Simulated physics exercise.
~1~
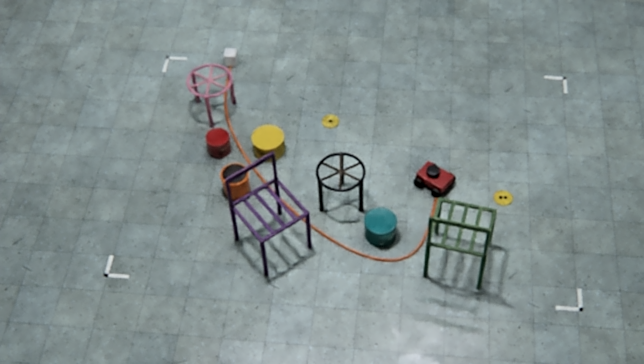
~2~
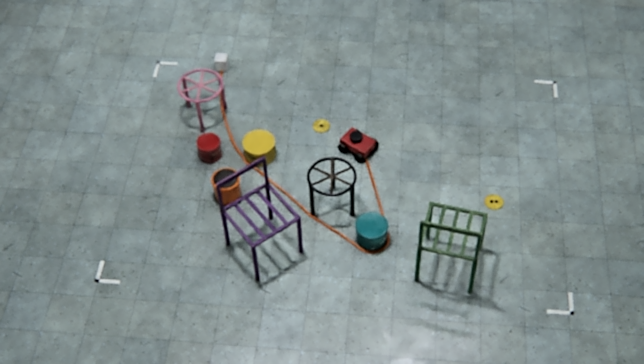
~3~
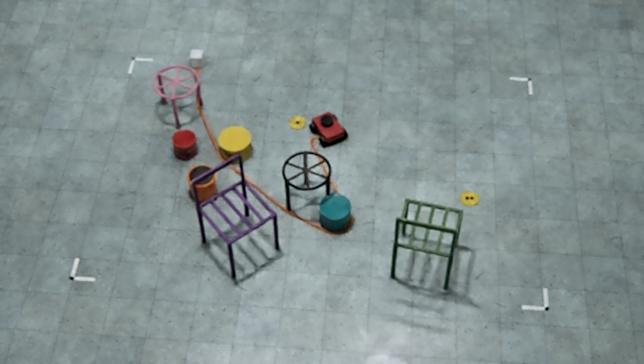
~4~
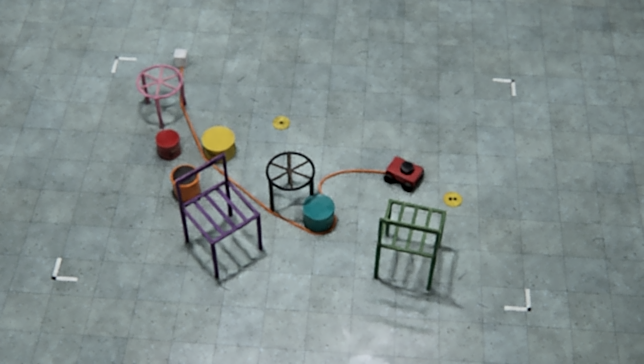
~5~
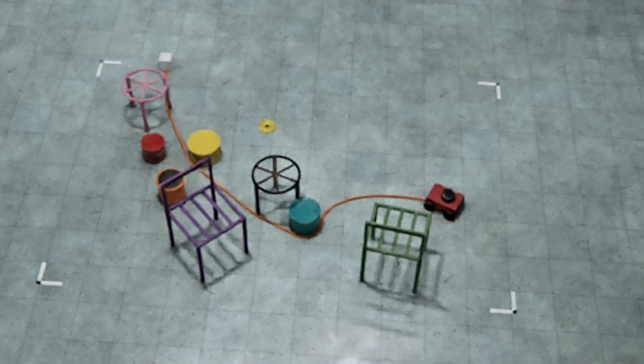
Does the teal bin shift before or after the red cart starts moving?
It shifts after. The red cart is already on its way left while the teal bin is still in its place, and the bin shifts a little later.
